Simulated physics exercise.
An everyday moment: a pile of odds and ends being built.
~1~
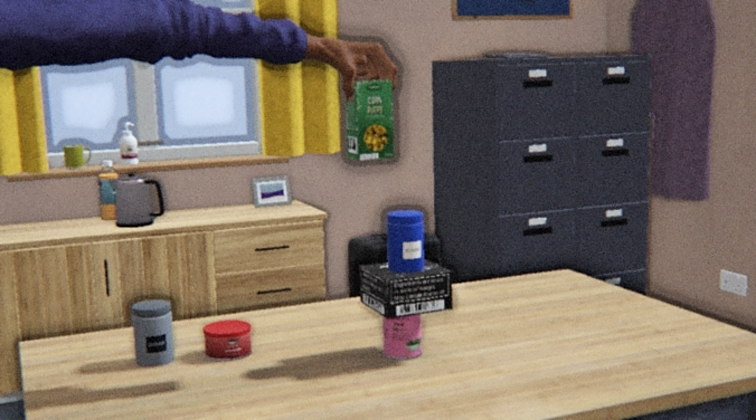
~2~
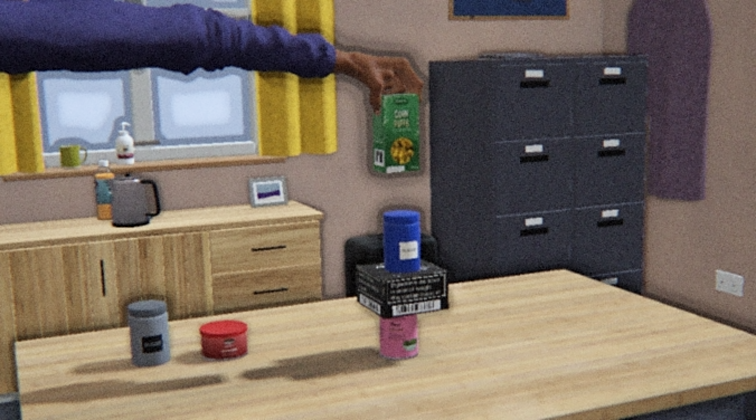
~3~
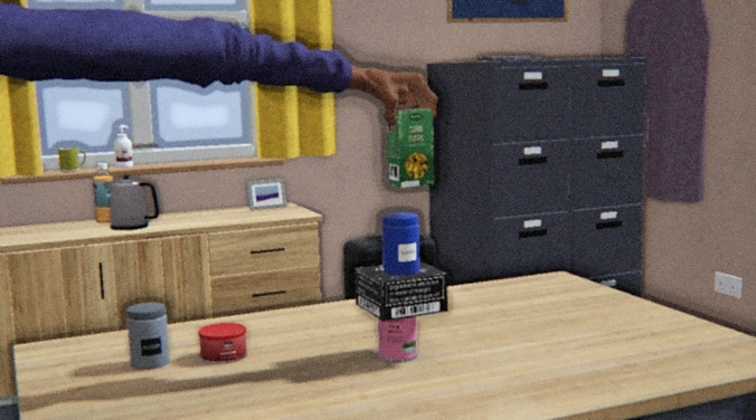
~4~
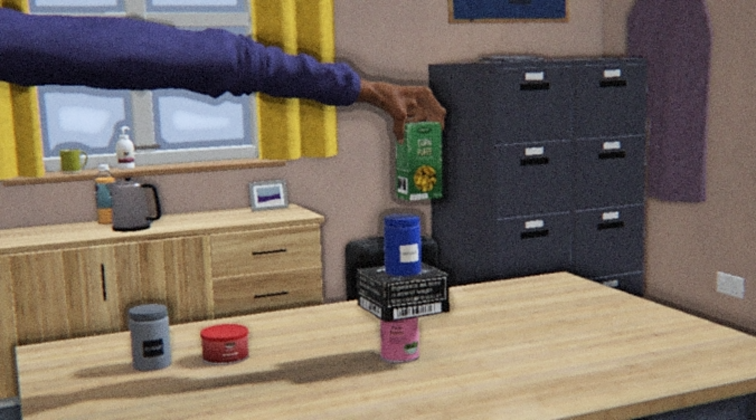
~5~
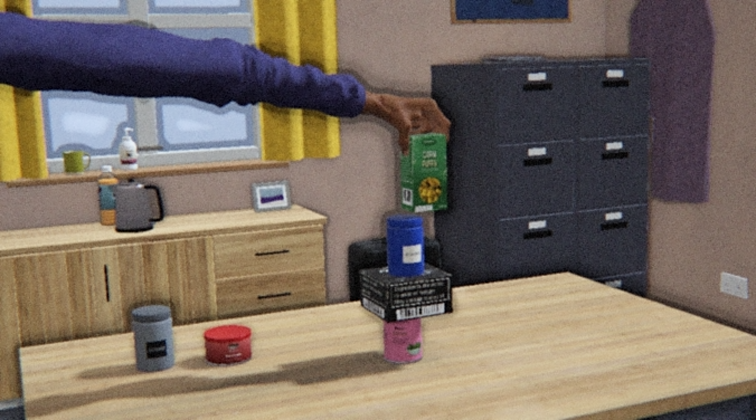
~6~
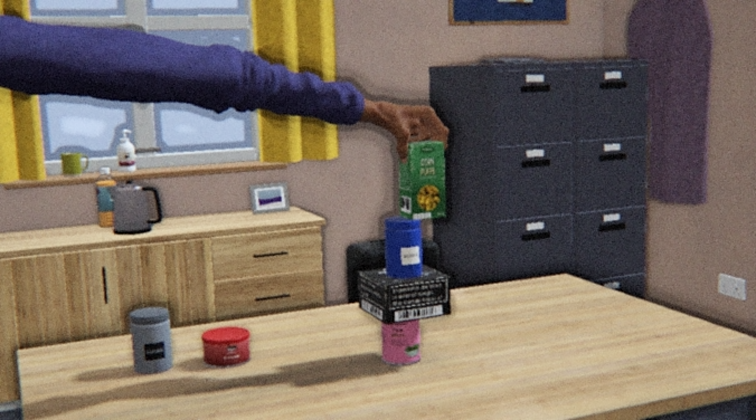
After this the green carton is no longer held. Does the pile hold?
It comes apart.
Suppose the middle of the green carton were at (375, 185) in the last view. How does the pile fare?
Then it comes apart.
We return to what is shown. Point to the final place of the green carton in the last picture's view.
At about (506, 311).
Then, 0.40 s past the last view, green carton now fallen.
Then, 0.60 s past the last view, things are still on the move.
Then, 0.70 s past the last view, as before.
Then, 1.60 s past the last view, nothing new.
Finally, fallen, green carton; the other 5 still in place. Final places as the last picture's camera would see them, green carton near (505, 311). The pile gives way.
